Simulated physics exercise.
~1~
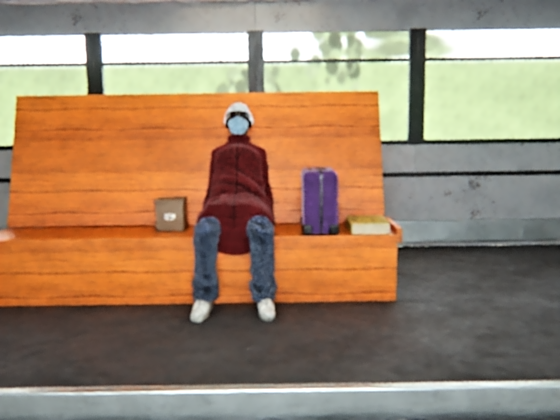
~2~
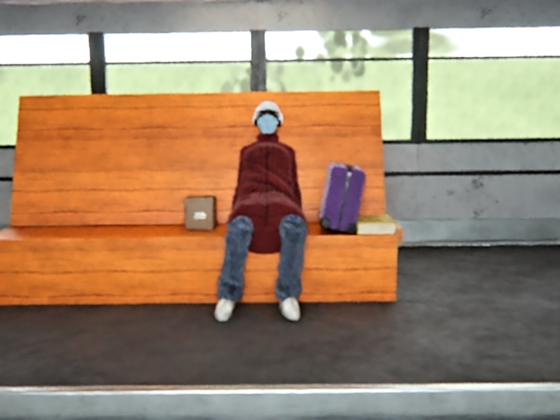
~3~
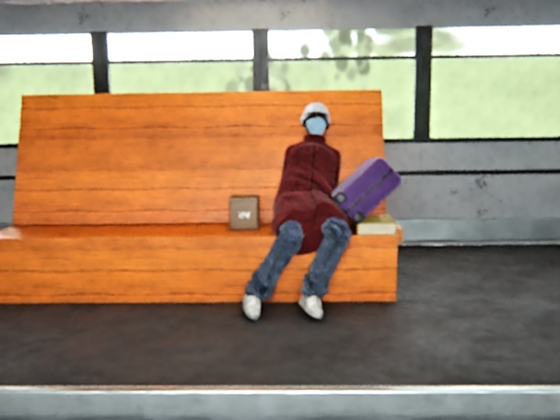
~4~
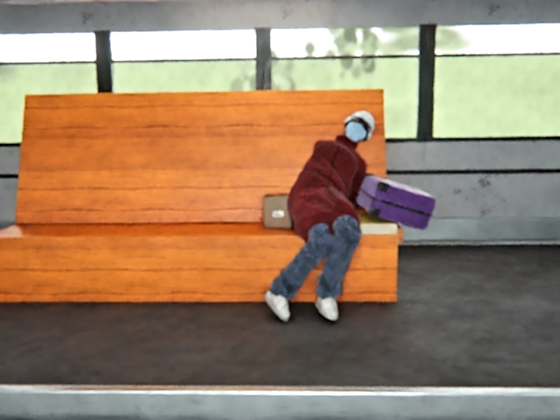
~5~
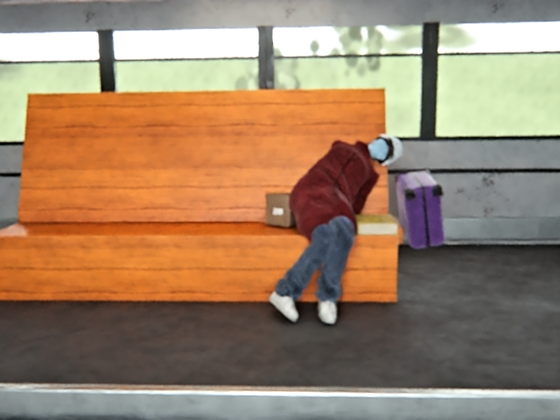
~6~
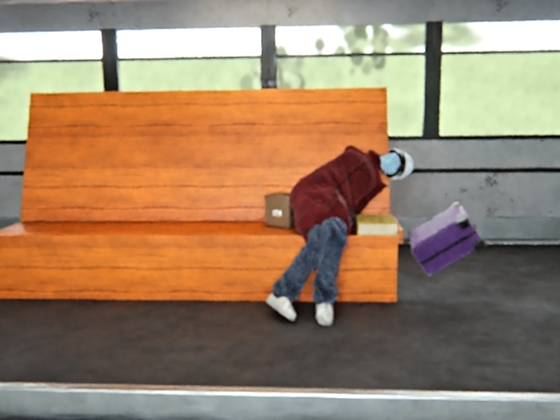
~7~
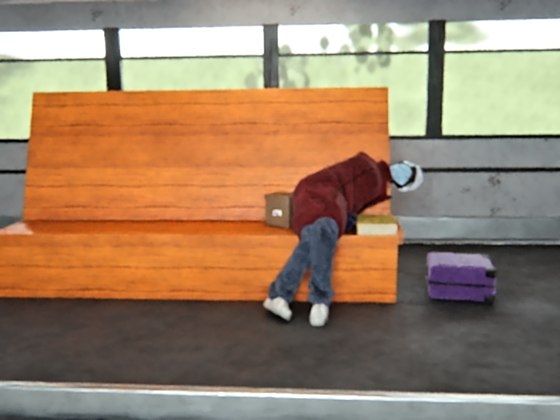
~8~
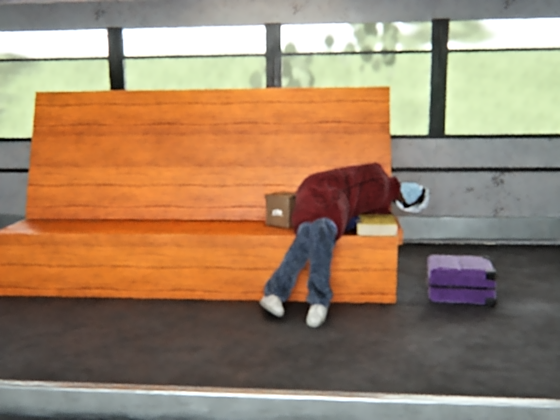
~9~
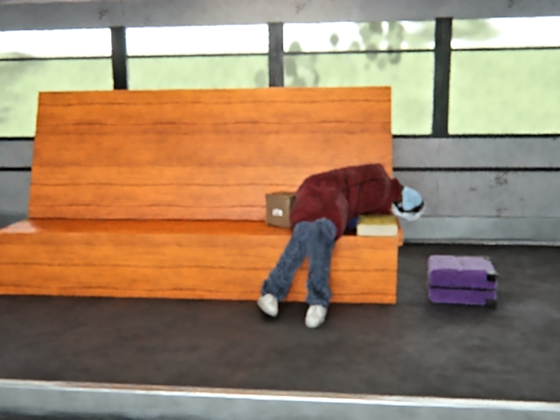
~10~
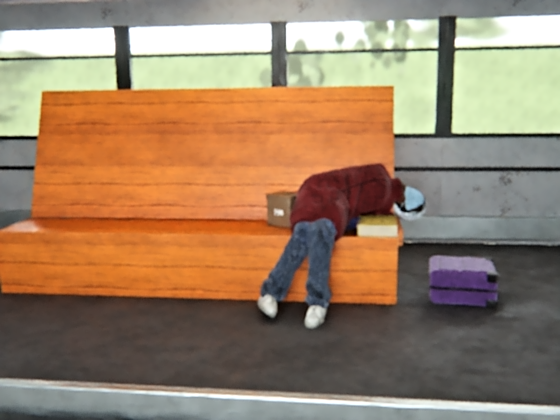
On an orange bench by some windows, a slumped commuter in a dark red top slid right along with a brown tub and a purple case, which tumbled off the end onto the floor as the commuter folded sideways over the yellow folder.
